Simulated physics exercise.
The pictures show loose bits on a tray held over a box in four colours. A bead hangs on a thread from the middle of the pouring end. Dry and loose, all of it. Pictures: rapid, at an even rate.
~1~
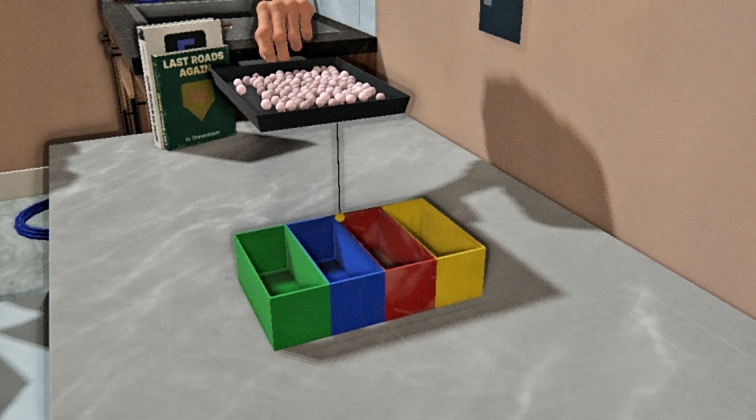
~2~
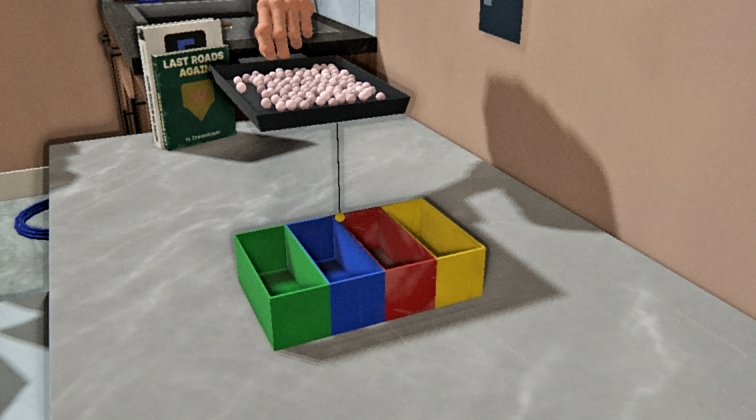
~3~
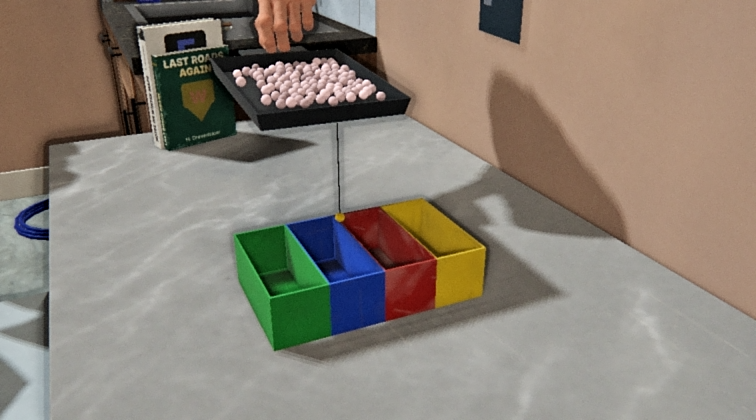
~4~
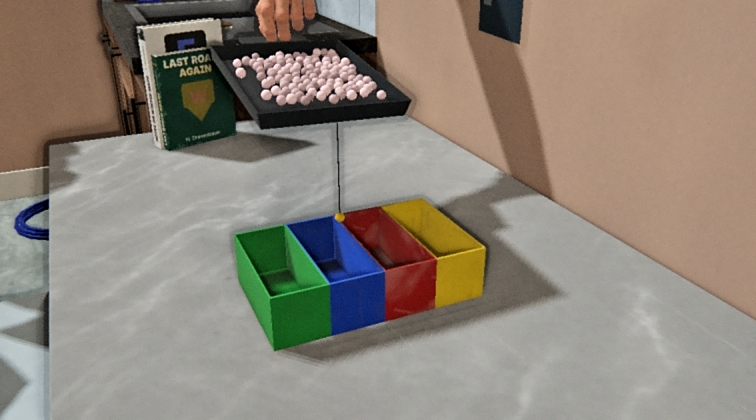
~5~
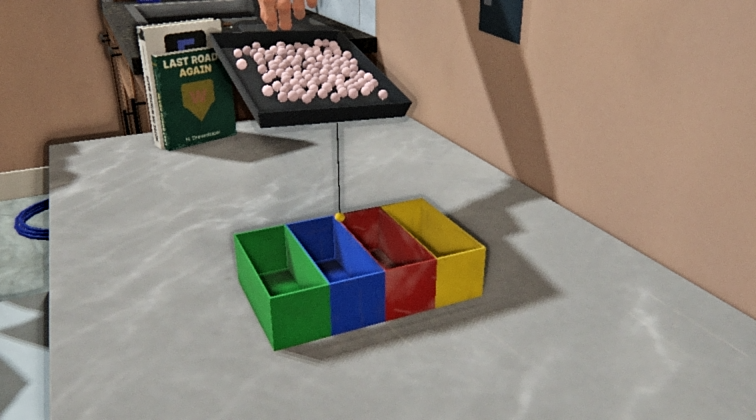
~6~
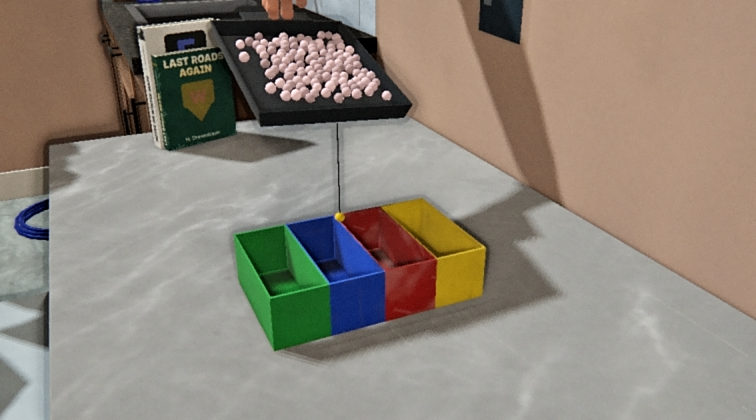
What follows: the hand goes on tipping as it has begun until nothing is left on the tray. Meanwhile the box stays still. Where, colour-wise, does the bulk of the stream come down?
In the yellow cell.
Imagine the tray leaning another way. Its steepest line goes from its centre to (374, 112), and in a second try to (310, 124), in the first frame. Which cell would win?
First try: The yellow cell; second try: The green one.
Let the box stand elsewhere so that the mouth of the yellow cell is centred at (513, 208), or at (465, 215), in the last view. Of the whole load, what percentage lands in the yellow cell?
First placement: 0 per cent; second placement: 0 per cent.
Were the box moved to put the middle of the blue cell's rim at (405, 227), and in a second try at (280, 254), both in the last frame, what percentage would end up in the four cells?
In turn about 90 and about 50 percent.
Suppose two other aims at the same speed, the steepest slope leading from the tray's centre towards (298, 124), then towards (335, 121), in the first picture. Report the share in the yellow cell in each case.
I'd expect around 0 in a hundred first and around 10 in a hundred second.
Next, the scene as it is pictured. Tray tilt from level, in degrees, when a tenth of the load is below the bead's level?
The angle is around 90°.
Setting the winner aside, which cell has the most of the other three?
That would be red.
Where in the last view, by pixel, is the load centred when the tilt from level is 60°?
I'd put the middle close to (364, 91).
Just after the last frame, tray tipped steeply; almost all on the tray; just a few in the yellow cell; just a few falling or outside the box.
A moment on, tray tipped right over; about a tenth on the tray; roughly a third in the yellow cell; roughly a quarter in the red cell; about a tenth in the blue cell; just a few in the green cell; roughly a quarter falling or outside the box.
Further on, tray tipped past a quarter turn; roughly half in the yellow cell; roughly a third in the red cell; about a tenth in the blue cell; just a few in the green cell; about a tenth falling or outside the box.
When it is over, tray tipped past a quarter turn; roughly half in the yellow cell; roughly a third in the red cell; about a tenth in the blue cell; just a few in the green cell; about a tenth outside the box.
